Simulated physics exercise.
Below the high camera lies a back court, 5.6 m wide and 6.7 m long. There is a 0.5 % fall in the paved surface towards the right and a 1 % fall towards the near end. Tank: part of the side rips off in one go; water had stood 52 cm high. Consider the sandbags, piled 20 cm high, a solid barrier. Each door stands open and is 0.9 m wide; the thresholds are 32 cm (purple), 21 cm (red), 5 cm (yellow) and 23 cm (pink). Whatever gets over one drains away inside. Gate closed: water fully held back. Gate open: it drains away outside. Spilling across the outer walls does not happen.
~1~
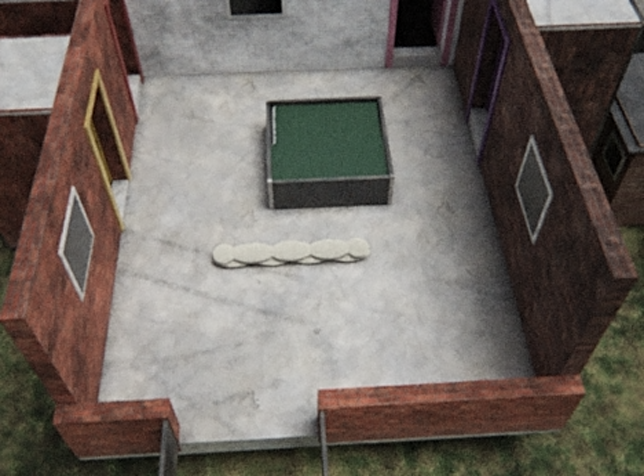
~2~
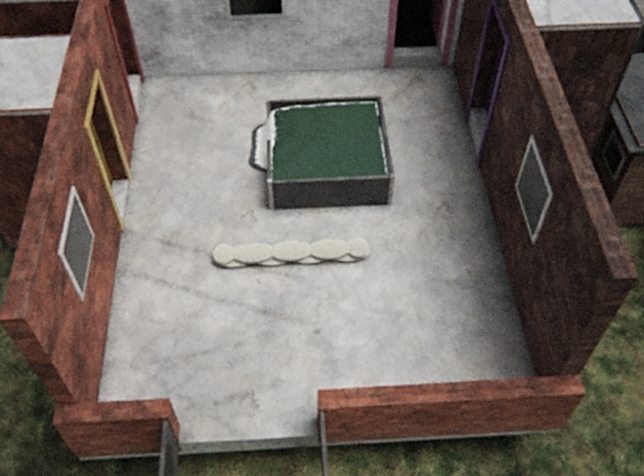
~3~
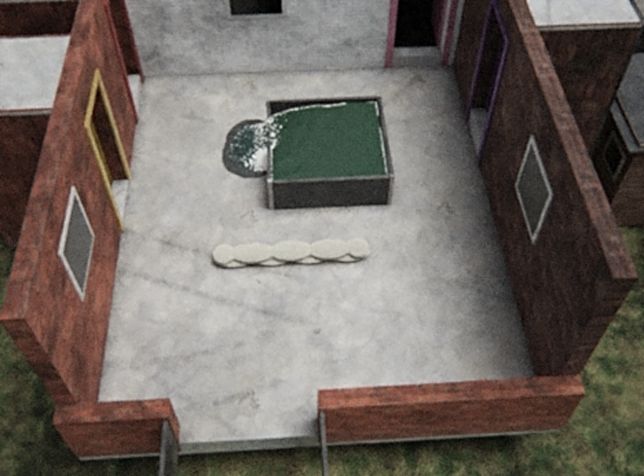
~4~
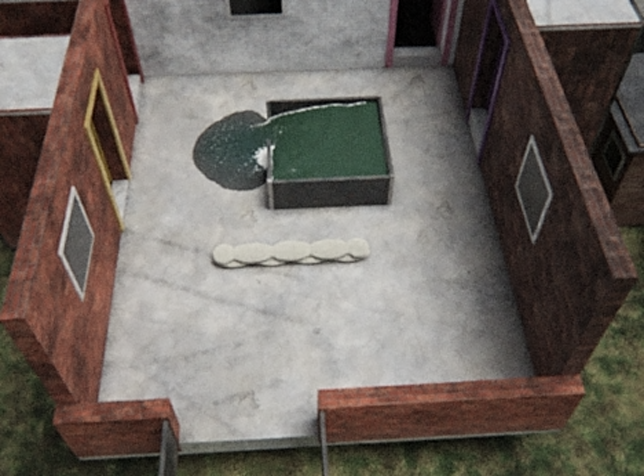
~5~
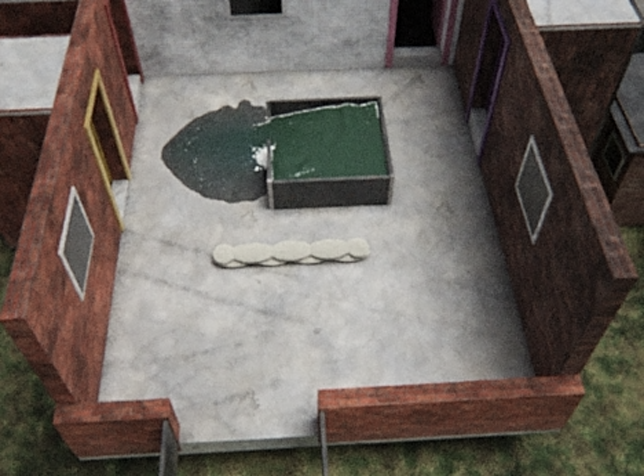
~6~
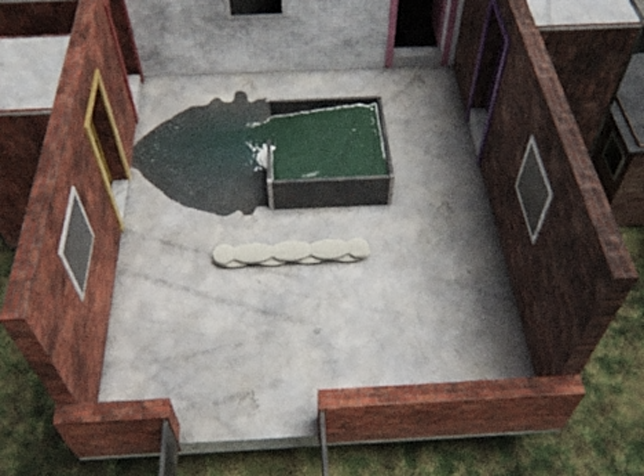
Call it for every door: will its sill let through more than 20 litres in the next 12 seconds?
Purple door - it will not, red door - it will not, yellow door - it will, pink door - it will not.
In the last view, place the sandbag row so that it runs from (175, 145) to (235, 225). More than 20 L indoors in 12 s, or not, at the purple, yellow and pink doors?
Purple within the limit, yellow within the limit, pink within the limit.
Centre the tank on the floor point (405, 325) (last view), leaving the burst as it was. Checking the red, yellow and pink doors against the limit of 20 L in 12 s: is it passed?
Lab note: Red door limit not exceeded; yellow door limit not exceeded; pink door limit not exceeded.
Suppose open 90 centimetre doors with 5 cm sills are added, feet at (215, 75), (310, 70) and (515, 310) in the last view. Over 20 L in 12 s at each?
So, in the order given, it's beyond the mark, then shy of the mark, then shy of the mark.
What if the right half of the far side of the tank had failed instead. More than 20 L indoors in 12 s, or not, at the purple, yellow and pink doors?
Then: Purple under, yellow under, pink not over.
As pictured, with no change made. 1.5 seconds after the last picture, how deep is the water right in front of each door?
Door by door in cm, purple shows 0, red shows 23, yellow shows 14, pink shows 0.
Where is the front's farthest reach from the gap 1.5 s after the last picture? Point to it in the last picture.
I'd mark it close to (113, 305).
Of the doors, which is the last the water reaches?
That would be the purple door.
Then, 0.7 s after the last picture water covers 20 % of the floor and is deepest (30 cm) near (266, 141); purple door not reached, red door 17 cm at the sill, 0 L in, yellow door 12 cm at the sill, 4 L in, pink door not reached.
Then, 1.5 s after the last picture water covers 20 % of the floor and is deepest (29 cm) near (142, 88); purple door not reached, red door 23 cm at the sill, 0 L in, yellow door 14 cm at the sill, 32 L in, pink door not reached.
Then, 2.8 s after the last picture water covers 35 % of the floor and is deepest (18 cm) near (144, 154); purple door not reached, red door 14 cm at the sill, 3 L in, yellow door 11 cm at the sill, 71 L in, pink door not reached.
Then, 6.3 s after the last picture water covers 60 % of the floor and is deepest (10 cm) near (98, 415); purple door 6 cm at the sill, 0 L in, red door 8 cm at the sill, 4 L in, yellow door 7 cm at the sill, 105 L in, pink door 4 cm at the sill, 0 L in.
Then, 11.3 s after the last picture water covers 85 % of the floor and is deepest (8 cm) near (472, 408); purple door 4 cm at the sill, 0 L in, red door 3 cm at the sill, 4 L in, yellow door 4 cm at the sill, 110 L in, pink door 3 cm at the sill, 0 L in.
